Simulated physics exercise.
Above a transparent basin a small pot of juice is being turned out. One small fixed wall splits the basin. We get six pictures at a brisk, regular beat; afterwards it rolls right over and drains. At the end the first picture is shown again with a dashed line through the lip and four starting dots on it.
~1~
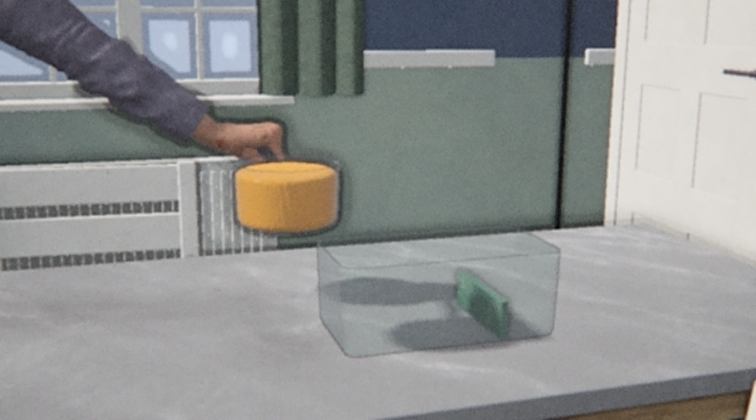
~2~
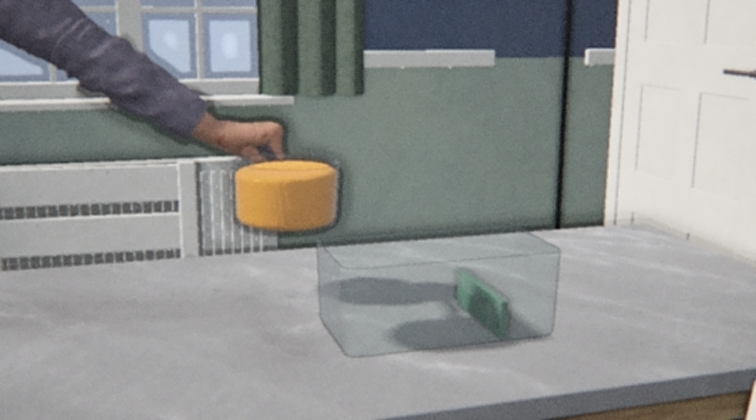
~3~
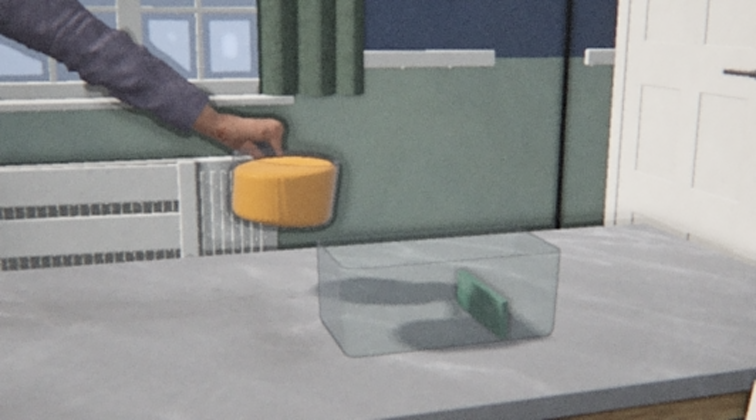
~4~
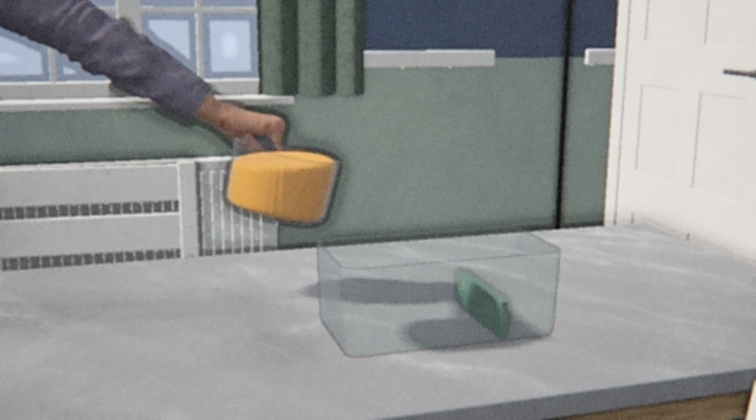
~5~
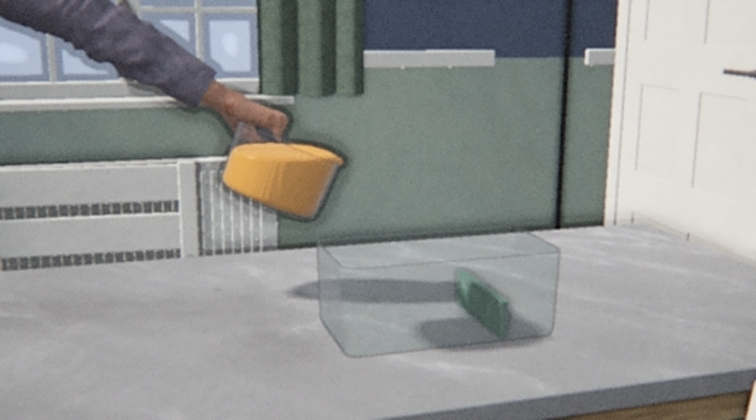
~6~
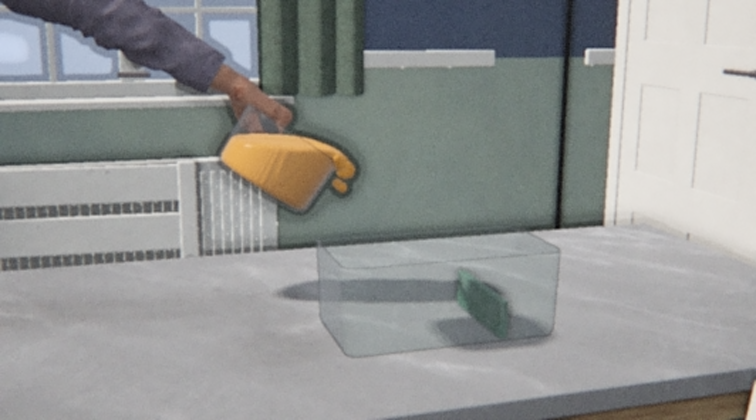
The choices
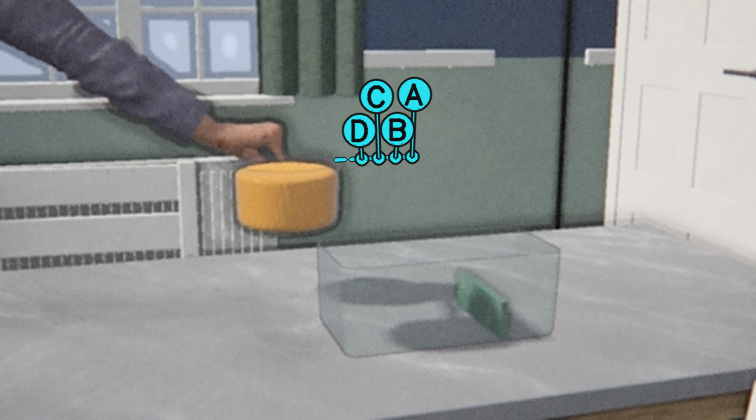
In a room with green walls, a hand holds a small pot of orange juice above and to the left of a clear basin on a grey tabletop, a green block standing inside. The hand gradually tilts the pot to the right, and juice begins to come over its lip.
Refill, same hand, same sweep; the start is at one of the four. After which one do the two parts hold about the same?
Best: A.
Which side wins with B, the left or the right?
More ends on the left.
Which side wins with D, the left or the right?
The left one.
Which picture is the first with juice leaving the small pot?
In picture 5.
On the marked copy, A at (412, 156); B at (395, 157); C at (378, 158); D at (361, 158).
With A, about 51 % ends left of the wall and 47 % right of it.
With B, about 74 % ends left of the wall and 24 % right of it.
With C, about 94 % ends left of the wall and 4 % right of it.
With D, about 94 % ends left of the wall and 5 % right of it.
